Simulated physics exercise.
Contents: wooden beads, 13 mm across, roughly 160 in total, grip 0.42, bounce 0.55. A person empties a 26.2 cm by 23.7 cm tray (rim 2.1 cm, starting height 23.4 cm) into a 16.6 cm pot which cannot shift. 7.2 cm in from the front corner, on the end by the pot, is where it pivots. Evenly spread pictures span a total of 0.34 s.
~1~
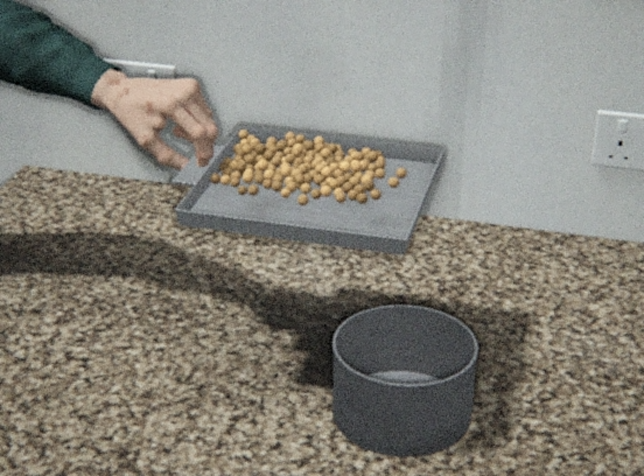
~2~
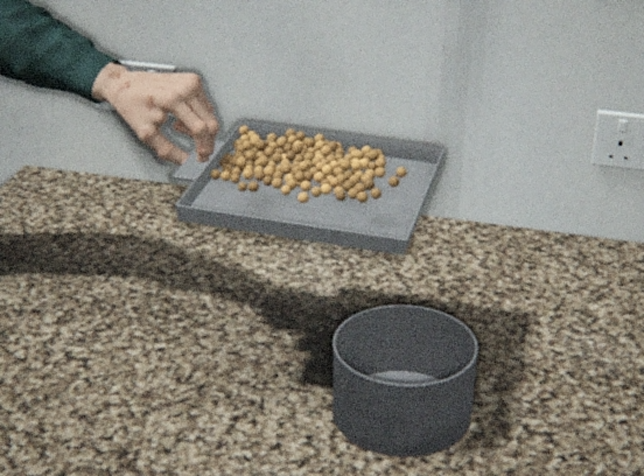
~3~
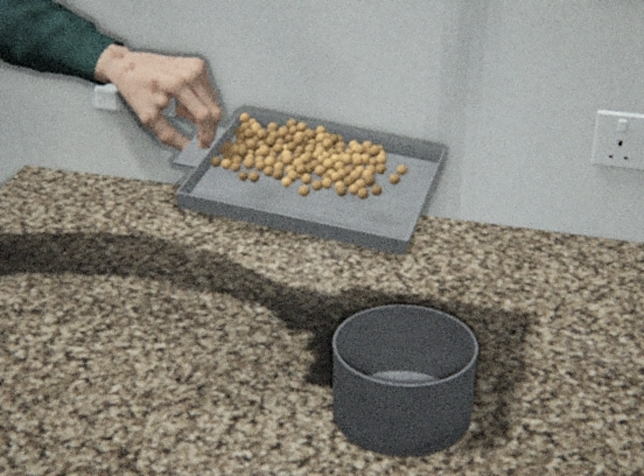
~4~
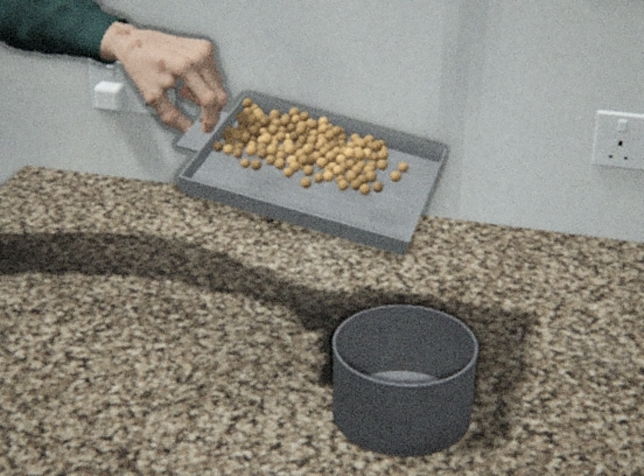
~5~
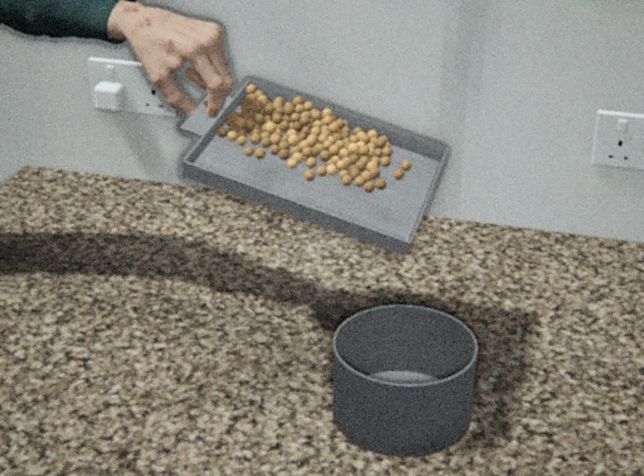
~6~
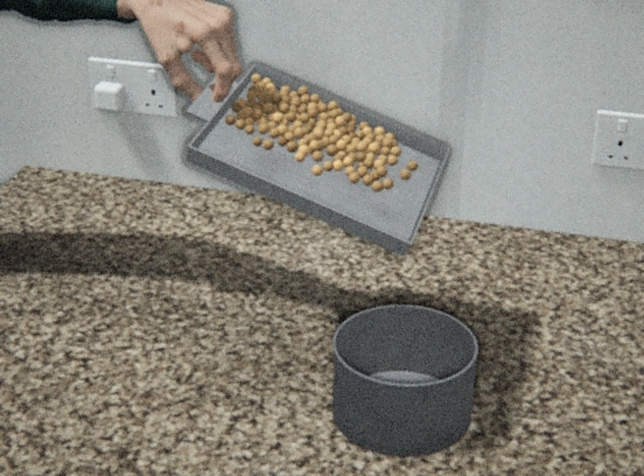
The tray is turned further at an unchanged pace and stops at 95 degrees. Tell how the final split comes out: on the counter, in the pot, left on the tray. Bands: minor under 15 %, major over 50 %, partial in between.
My prediction: Counter: That should get more than half, pot: That should get a moderate amount, left on the tray: That should get only a little.
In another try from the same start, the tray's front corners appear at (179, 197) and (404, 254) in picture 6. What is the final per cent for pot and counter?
In the pot: 75 per cent; on the counter: 25 per cent.
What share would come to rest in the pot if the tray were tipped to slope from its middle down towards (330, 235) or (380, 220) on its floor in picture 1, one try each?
About 70 per cent on the first try and 85 per cent on the second.
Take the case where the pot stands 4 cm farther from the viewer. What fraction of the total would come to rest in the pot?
Result after the change: About 35 in a hundred.
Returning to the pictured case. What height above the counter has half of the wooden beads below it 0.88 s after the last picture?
Roughly 28 centimetres.
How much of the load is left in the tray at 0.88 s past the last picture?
Load share: Around 90%.
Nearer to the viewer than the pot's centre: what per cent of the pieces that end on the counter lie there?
Roughly 10 percent of the spill.
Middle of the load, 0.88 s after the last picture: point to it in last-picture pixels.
Approximately (430, 165) in the last view.
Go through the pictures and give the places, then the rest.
Tray tilt 0 degrees, front corners at (179, 209) and (404, 238); middle of the pieces at (307, 168); pot at (405, 343), in the first picture.
Tray tilt 1 degrees, front corners at (179, 204) and (405, 238); middle of the pieces at (307, 166), in the second picture.
Tray tilt 5 degrees, front corners at (180, 191) and (406, 239), lowest corner right front; middle of the pieces at (308, 158), in the third picture.
Tray tilt 10 degrees, front corners at (183, 176) and (407, 240), lowest corner right front; middle of the pieces at (310, 149), in the fourth picture.
Tray tilt 14 degrees, front corners at (186, 161) and (408, 241), lowest corner right front; middle of the pieces at (313, 140), in the fifth picture.
Tray tilt 19 degrees, front corners at (192, 146) and (410, 242), lowest corner right front; middle of the pieces at (319, 132); pot at (405, 343), in the sixth picture.
Then, 0.53 s after the last picture, tilt 55 degrees; the tray holds 95 %, the pot 0 %.
Then, 0.88 s after the last picture, tilt 79 degrees; the tray holds 90 %, the pot 0 %.
Then, 1.32 s after the last picture, tilt 95 degrees; the tray holds 25 %, the pot 10 %.
In the end, counter 70 %, pot 30 %, tray 0 %.
